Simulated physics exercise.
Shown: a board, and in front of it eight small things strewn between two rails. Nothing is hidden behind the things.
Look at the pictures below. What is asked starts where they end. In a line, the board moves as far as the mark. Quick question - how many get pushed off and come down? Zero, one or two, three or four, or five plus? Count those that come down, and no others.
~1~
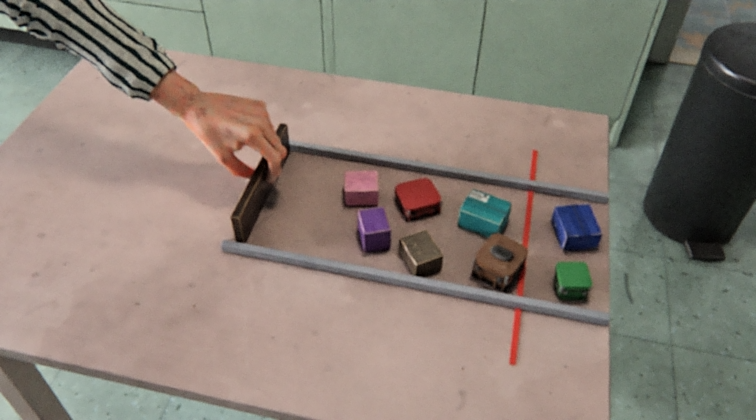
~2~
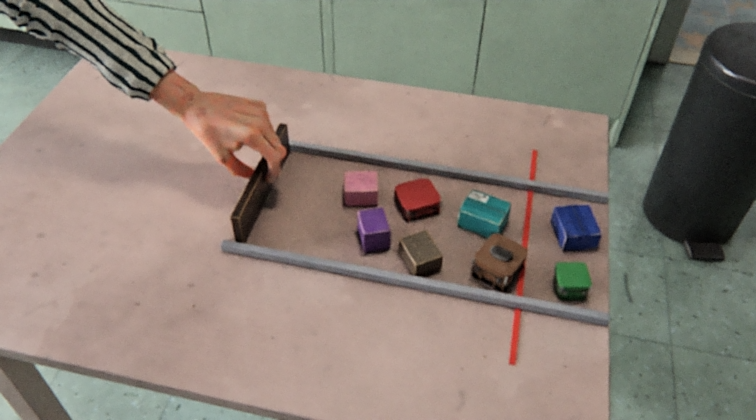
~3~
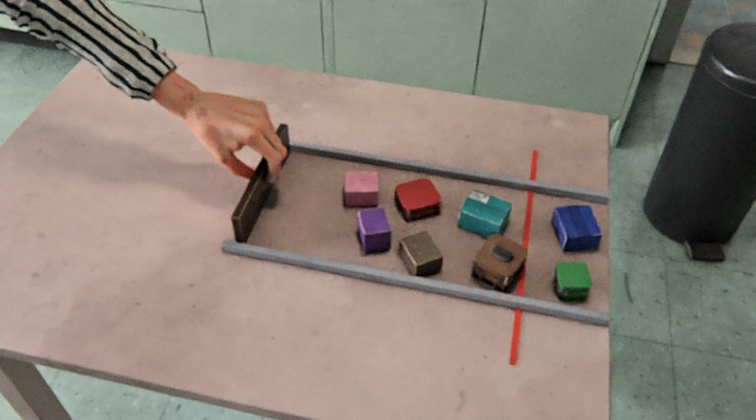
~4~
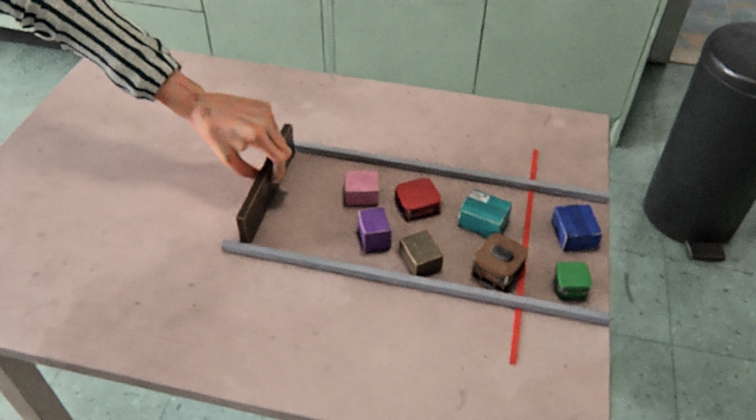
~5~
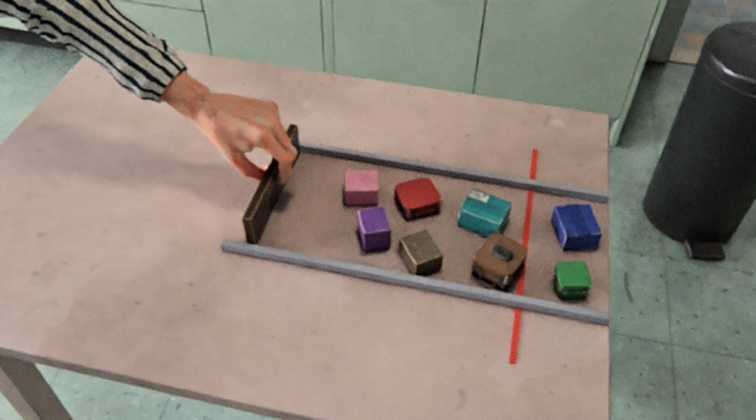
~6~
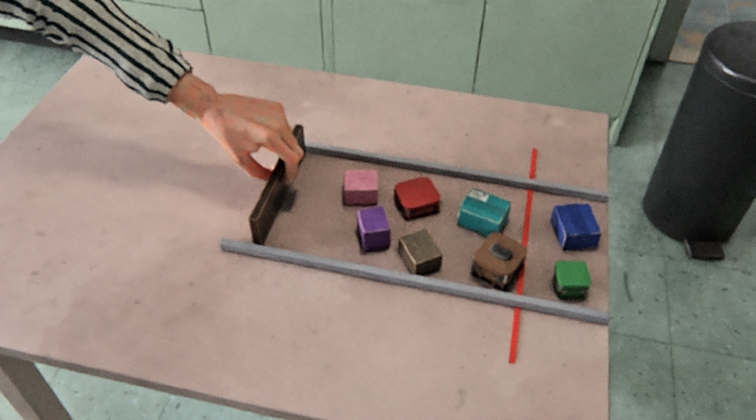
Three or four, I'd say.
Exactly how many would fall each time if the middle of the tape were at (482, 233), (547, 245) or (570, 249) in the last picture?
In order, the counts are 1, 4 and 6.
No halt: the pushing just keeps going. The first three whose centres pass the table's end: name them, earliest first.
Order, earliest first: The blue box; the green case; the turquoise box.
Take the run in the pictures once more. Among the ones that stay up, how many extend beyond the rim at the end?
You'd get 1.
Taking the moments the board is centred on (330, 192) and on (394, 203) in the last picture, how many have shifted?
Counts: 0 / 5.
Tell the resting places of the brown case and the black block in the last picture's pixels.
One ends up near (605, 278) and the other near (566, 286).
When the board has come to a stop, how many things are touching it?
It ends up touching 2.
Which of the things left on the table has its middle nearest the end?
Answer: The brown case.
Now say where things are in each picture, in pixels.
The first picture shows blue box (576, 227); green case (572, 282); brown case (500, 262); board (263, 181); tape (526, 242).
The second picture shows green case (571, 282); turquoise box (484, 214).
The third picture shows brown case (500, 263); board (263, 181).
The fourth picture shows blue box (576, 227); pink block (362, 188).
The fifth picture shows green case (571, 281); purple block (374, 229).
The sixth picture shows blue box (575, 226); green case (571, 280); brown case (499, 261); board (280, 183); tape (525, 241).
A little later, none off yet; blue box at rest near (575, 226); green case at rest near (571, 280); brown case at rest near (499, 261).
Next, none off yet; blue box tilted well over near (631, 252); green case shifted about its own width near (601, 288); brown case shifted about its own width near (565, 271).
When it is over, the number that fall off is three or four; down, turquoise box, green case and blue box.
